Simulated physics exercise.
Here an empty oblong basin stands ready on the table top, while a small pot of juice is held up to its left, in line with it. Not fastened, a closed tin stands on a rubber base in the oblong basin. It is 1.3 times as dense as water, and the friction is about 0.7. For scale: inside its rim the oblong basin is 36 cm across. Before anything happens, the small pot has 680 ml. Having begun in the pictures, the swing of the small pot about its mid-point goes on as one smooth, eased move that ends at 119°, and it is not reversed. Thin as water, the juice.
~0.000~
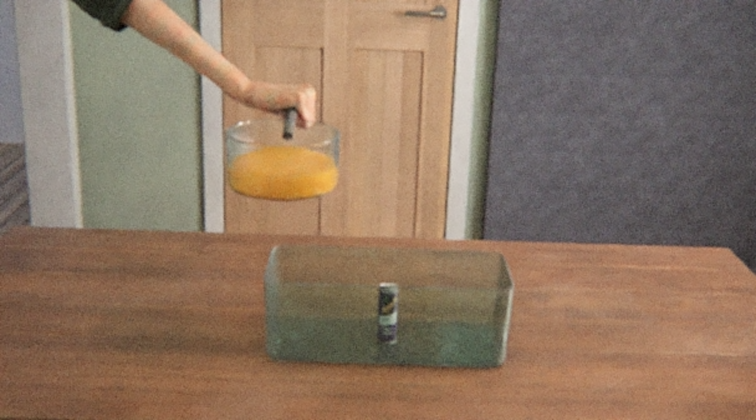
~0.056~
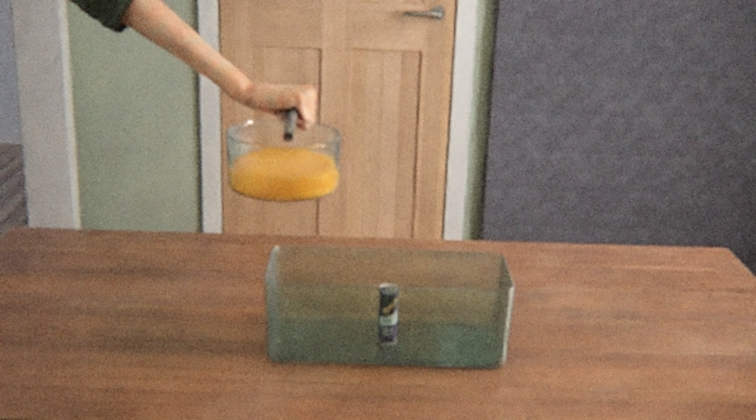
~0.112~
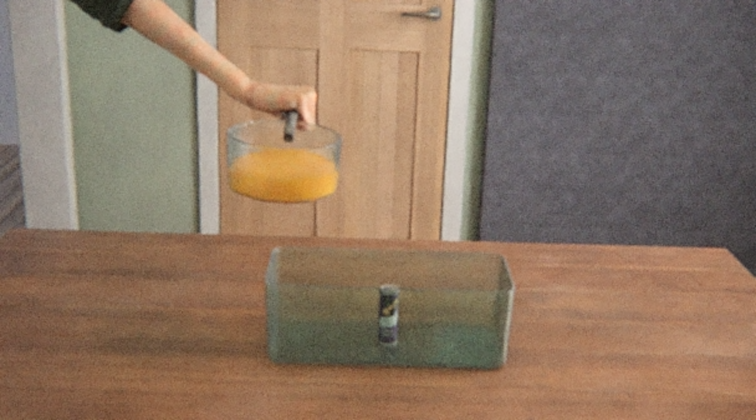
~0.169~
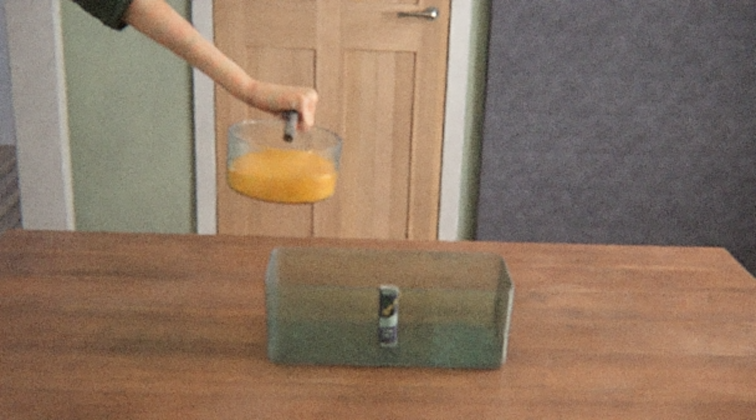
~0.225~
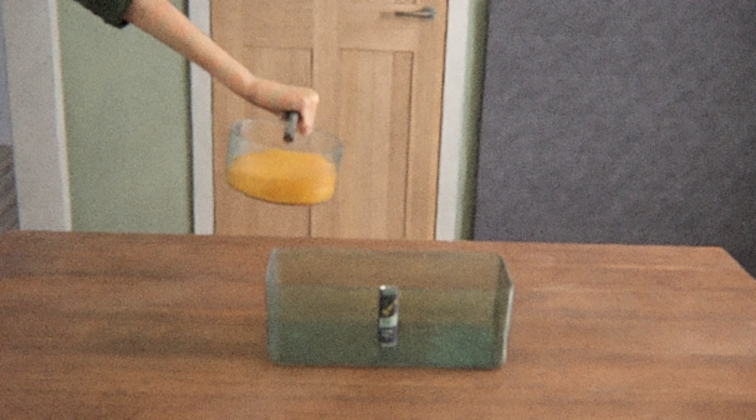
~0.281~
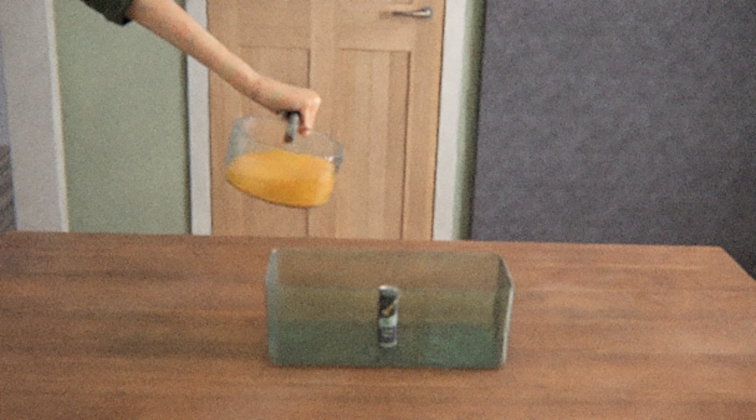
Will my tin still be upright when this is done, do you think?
It does not come down.
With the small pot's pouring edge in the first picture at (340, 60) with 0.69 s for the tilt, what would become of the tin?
Then it tips over.
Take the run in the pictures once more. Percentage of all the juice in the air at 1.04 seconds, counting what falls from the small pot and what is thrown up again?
Some 12 per cent.
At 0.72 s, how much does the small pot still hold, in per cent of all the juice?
About 60 per cent.
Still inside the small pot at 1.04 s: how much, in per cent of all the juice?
Around 8 in a hundred.
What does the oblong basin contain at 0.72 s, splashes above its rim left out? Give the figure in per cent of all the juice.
I'd estimate some 7 percent of the liquid.
Then, 0.72 s in, the tilt is 74° and 60 per cent is still to pour; the tin stands where it began.
Then, 1.04 s in, the tilt is 112° and 8 per cent is still to pour; the tin stands where it began.
Then, 1.38 s in, the tilt is 119° and 0 per cent is still to pour; the tin stands where it began.
Then, 1.74 s in, the tilt is 119° and 0 per cent is still to pour; the tin stands where it began.
Finally, the tin stands where it began.
